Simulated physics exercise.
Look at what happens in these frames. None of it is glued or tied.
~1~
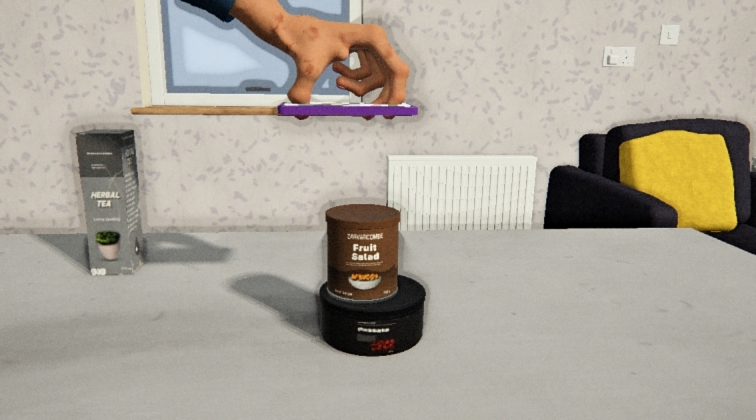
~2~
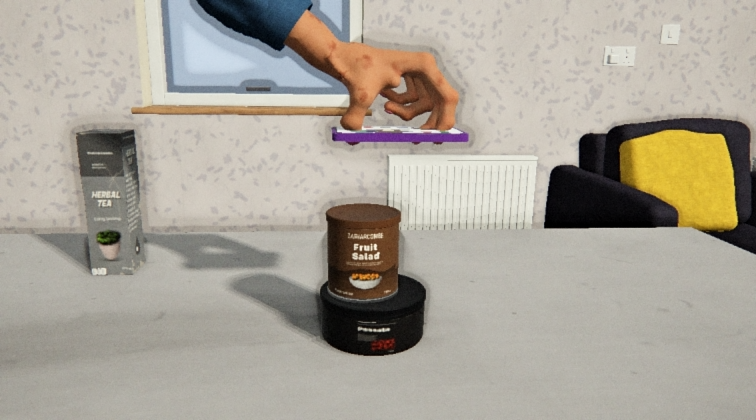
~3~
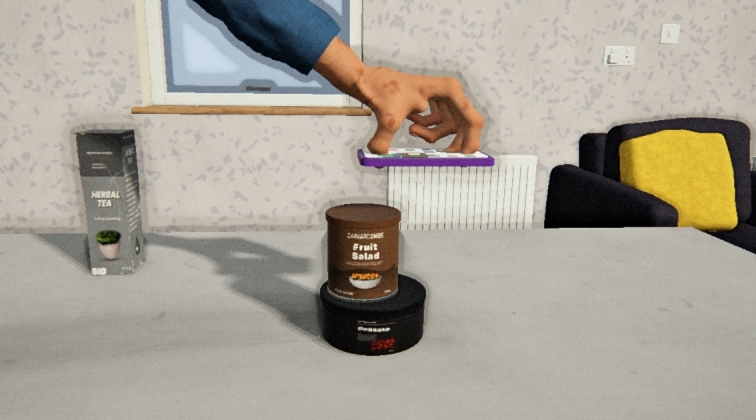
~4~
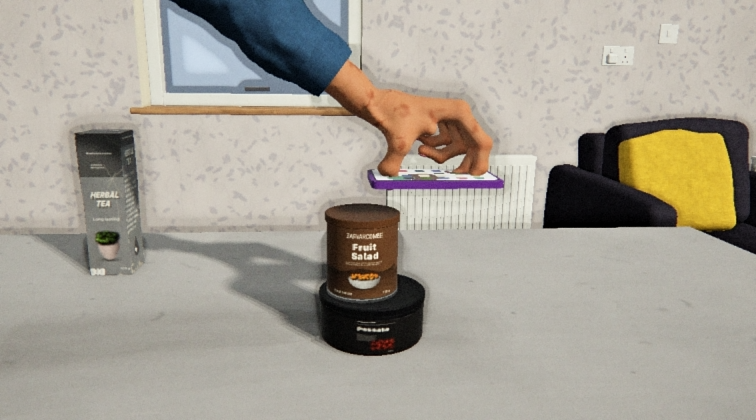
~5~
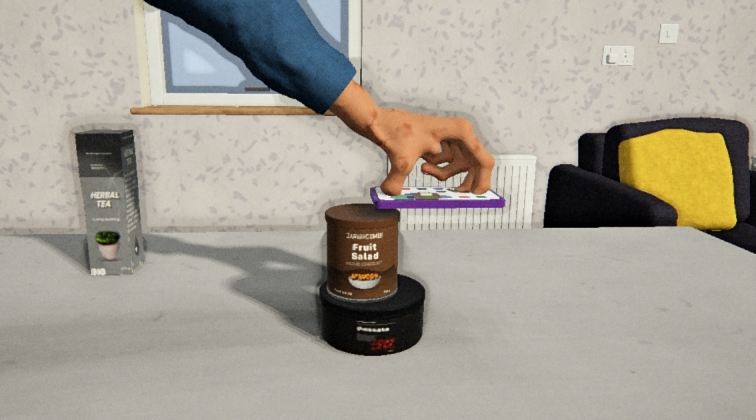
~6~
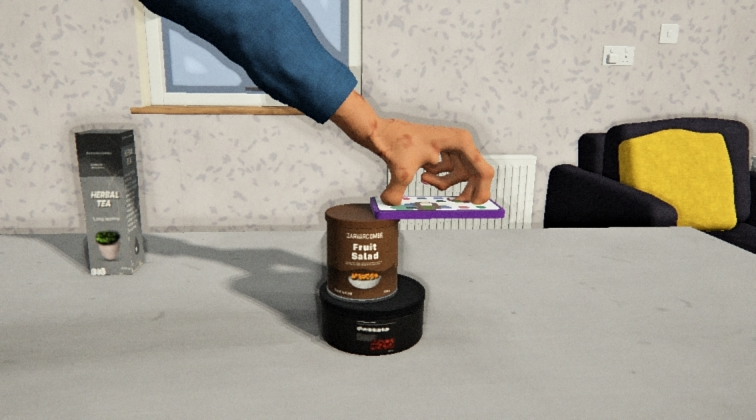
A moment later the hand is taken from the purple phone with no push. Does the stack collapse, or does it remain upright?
It collapses.
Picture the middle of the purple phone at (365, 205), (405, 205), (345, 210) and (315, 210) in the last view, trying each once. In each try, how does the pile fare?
Case one: Stable. Case two: Falls over. Case three: Stable. Case four: Falls over.
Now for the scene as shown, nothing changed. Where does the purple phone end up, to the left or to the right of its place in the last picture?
Pretty clearly in the rightward direction.
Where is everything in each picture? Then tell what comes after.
Still above its spot; purple phone (347, 109); brown pot (363, 252), in the first frame.
Still above its spot; purple phone (397, 134); grey carton (113, 201), in the second frame.
Still above its spot; purple phone (423, 157); black tub (373, 311), in the third frame.
Still above its spot; purple phone (432, 179); brown pot (362, 251), in the fourth frame.
Still above its spot; purple phone (435, 197); grey carton (112, 202), in the fifth frame.
In place under the hand; purple phone (435, 207); black tub (372, 311), in the sixth frame.
Then, 0.30 s on from there, purple phone now fallen.
Then, 0.80 s on from there, things are still on the move.
In the end, fallen, purple phone; the other 3 unmoved. At the end, from the last picture's camera, purple phone near (499, 323). The pile gives way.
